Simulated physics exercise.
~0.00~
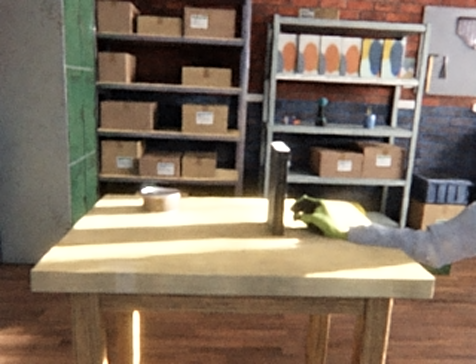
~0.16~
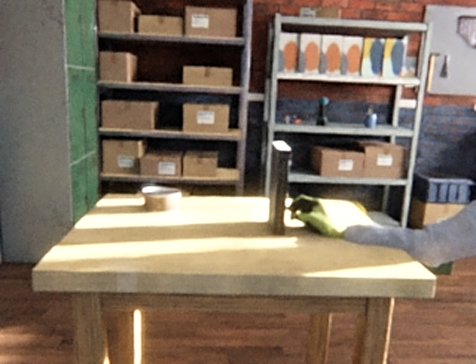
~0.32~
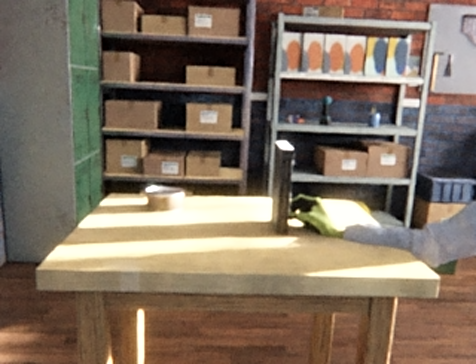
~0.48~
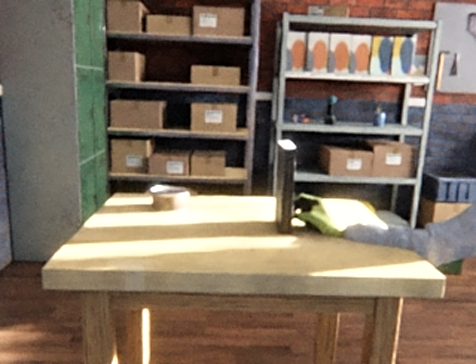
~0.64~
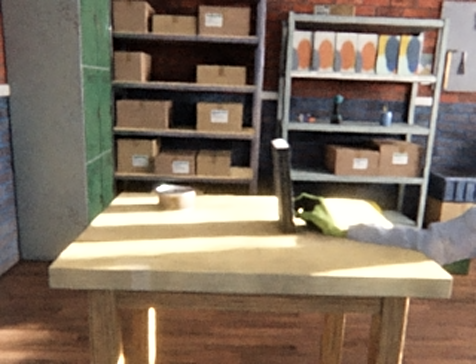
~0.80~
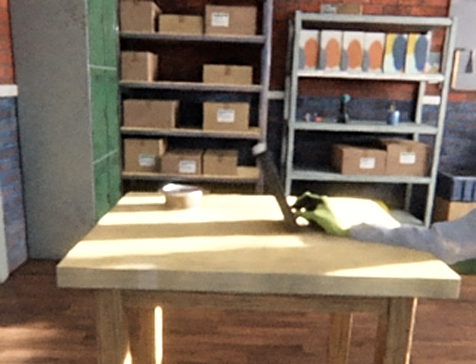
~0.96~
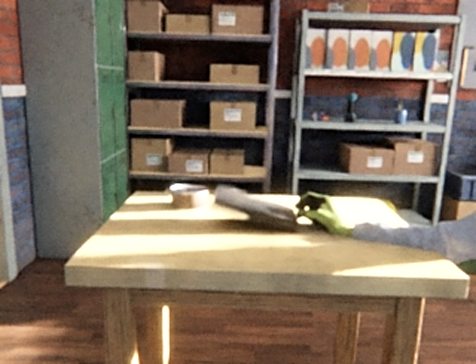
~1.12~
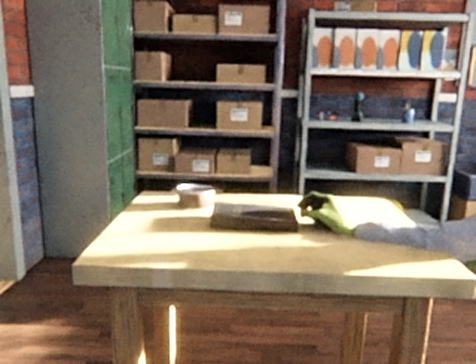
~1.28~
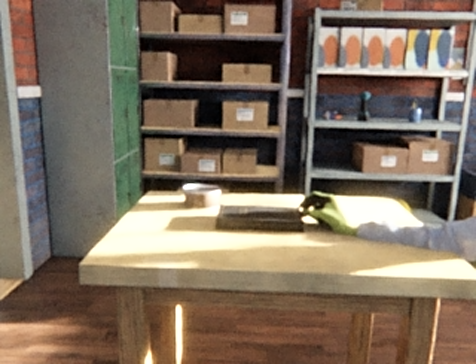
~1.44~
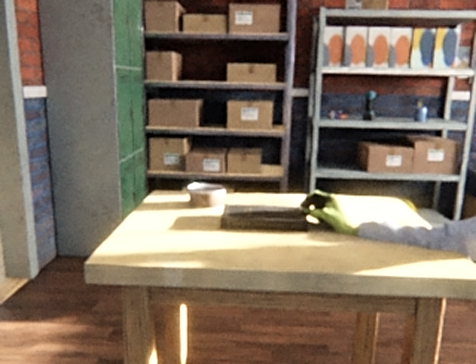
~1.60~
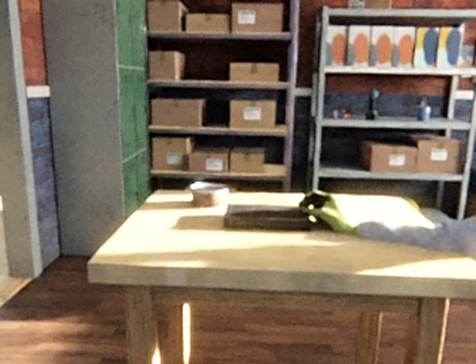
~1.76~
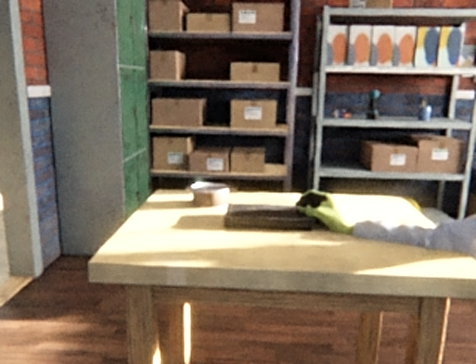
The video shows a gloved hand at a wooden table slowly pushing an upright black book, which tips to the left and falls flat near a brown tub that stays in place, as the camera pans slightly left and the hand stays by the fallen book.
